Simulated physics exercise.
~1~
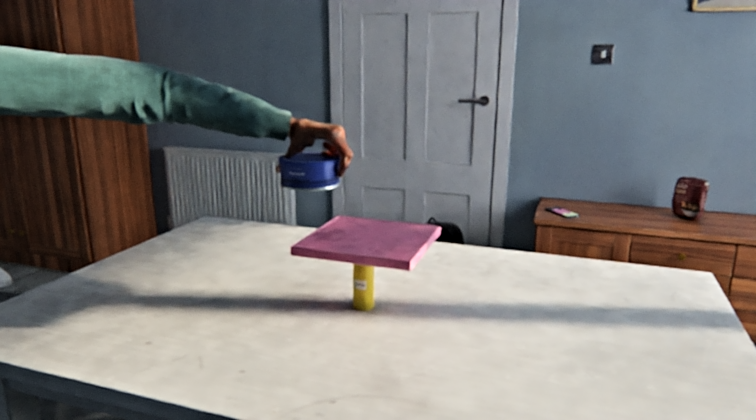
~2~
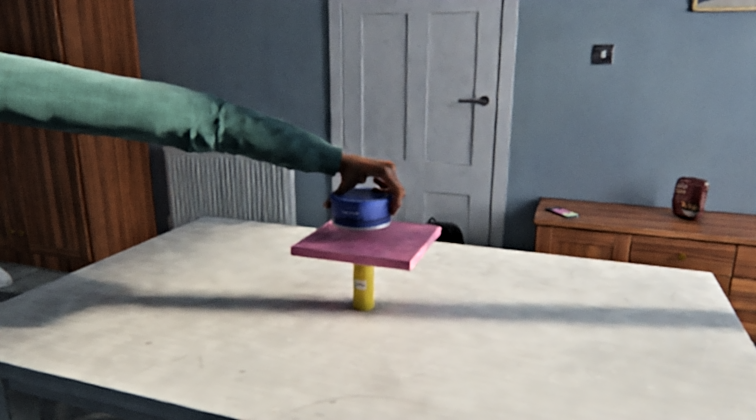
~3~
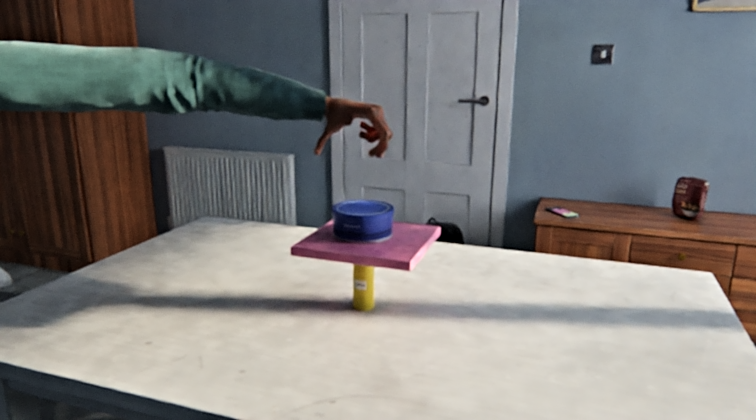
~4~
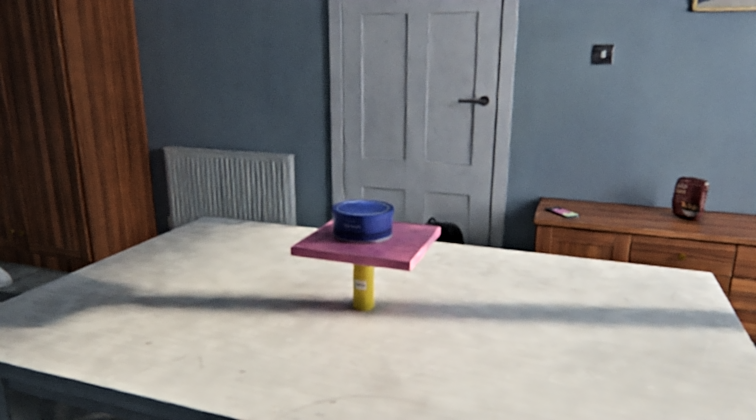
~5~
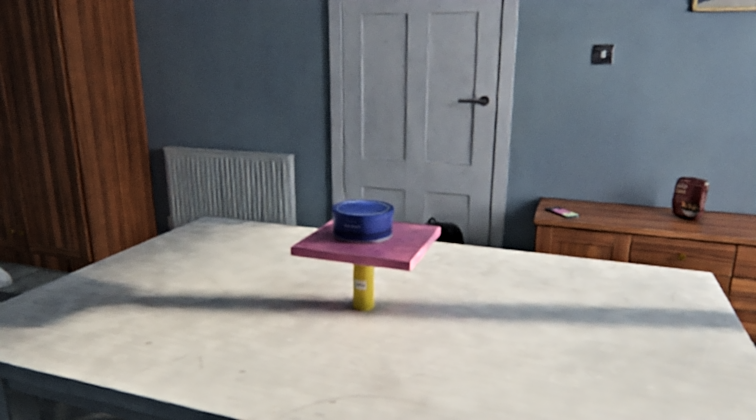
A hand sets a blue tub on a pink lid atop a yellow shaker, and everything stays balanced.
